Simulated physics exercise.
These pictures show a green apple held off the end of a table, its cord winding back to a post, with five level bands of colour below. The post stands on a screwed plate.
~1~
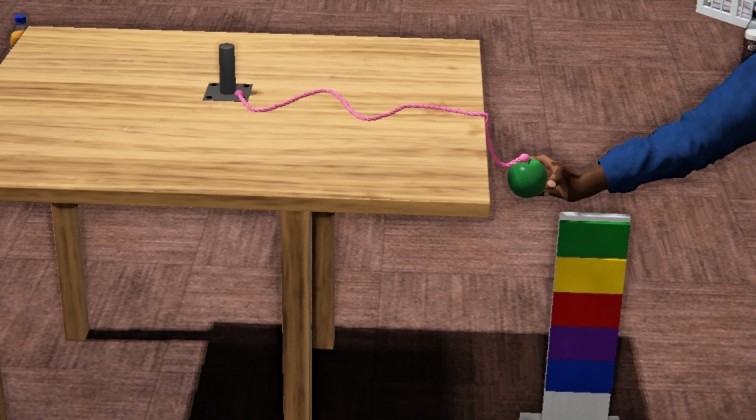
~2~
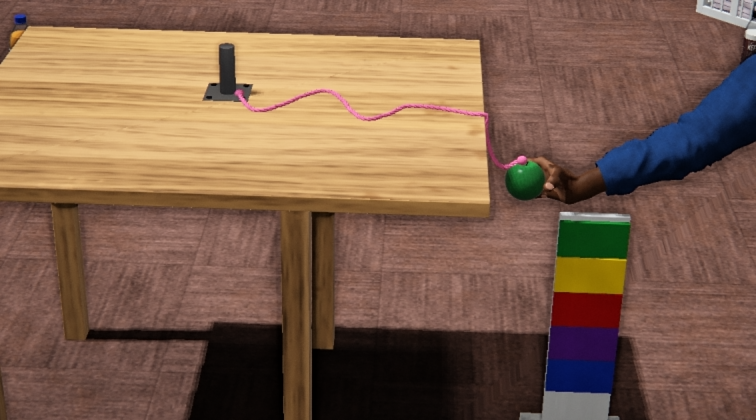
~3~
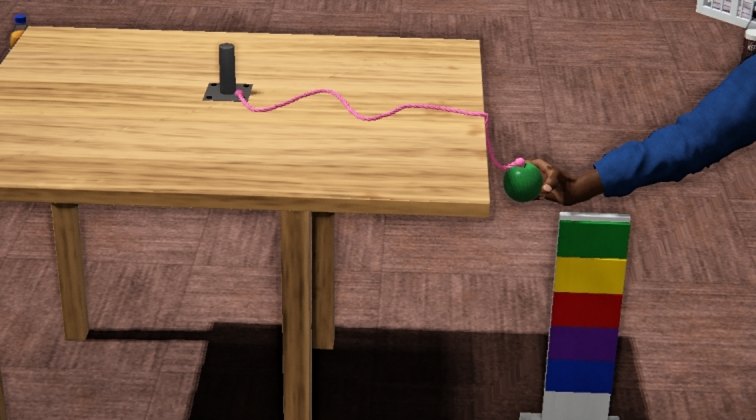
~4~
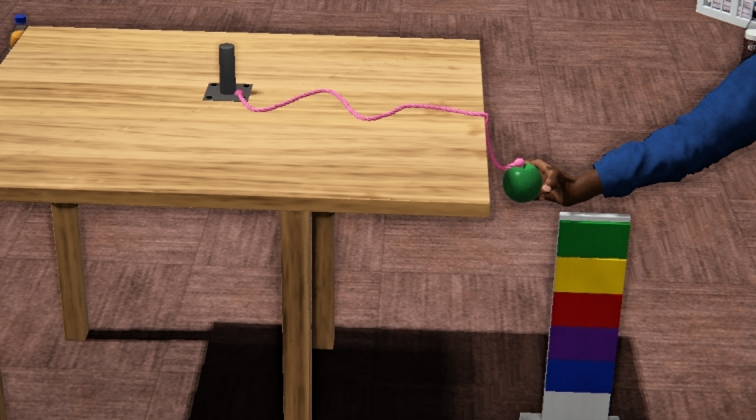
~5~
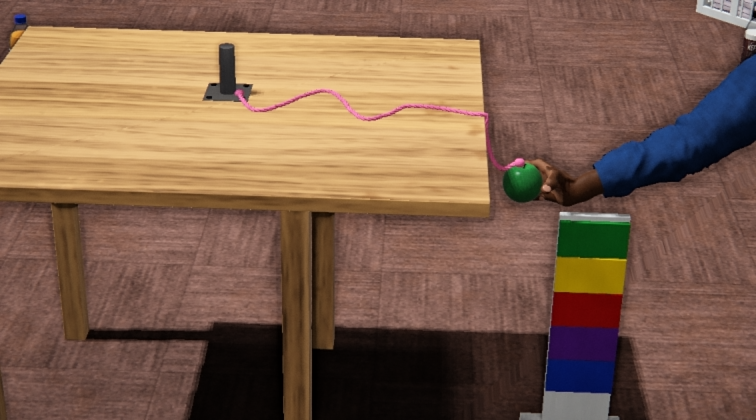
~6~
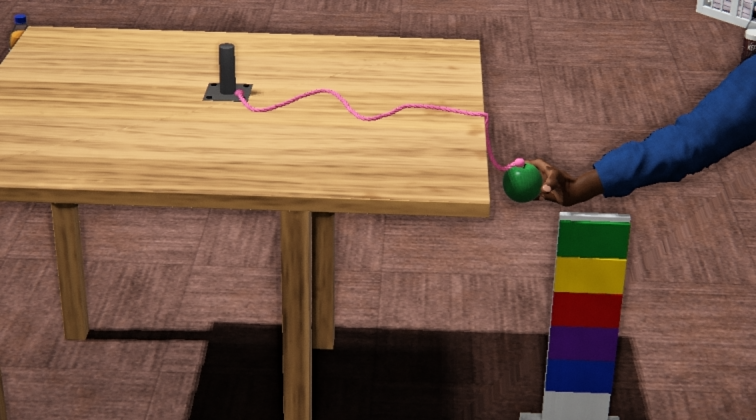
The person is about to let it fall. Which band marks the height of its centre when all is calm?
At red.
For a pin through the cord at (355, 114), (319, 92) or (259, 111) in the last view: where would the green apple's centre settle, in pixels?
Near (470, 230), (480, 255) and (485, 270).
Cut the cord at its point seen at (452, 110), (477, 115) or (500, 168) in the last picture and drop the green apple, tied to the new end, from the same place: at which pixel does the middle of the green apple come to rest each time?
Near (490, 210), (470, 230) and (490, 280).
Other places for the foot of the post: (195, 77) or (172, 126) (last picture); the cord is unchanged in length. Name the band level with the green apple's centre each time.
In that order: Yellow; yellow.
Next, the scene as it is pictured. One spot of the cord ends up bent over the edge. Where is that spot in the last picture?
The one at (392, 113).
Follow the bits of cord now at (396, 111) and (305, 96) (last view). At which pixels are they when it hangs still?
About (485, 127), and the other about (349, 102).
A little later, apple near (468, 279); level with yellow.
Next, apple near (487, 301); level with red.
When it is over, apple near (481, 300); level with red. Its centre hangs level with the red band.
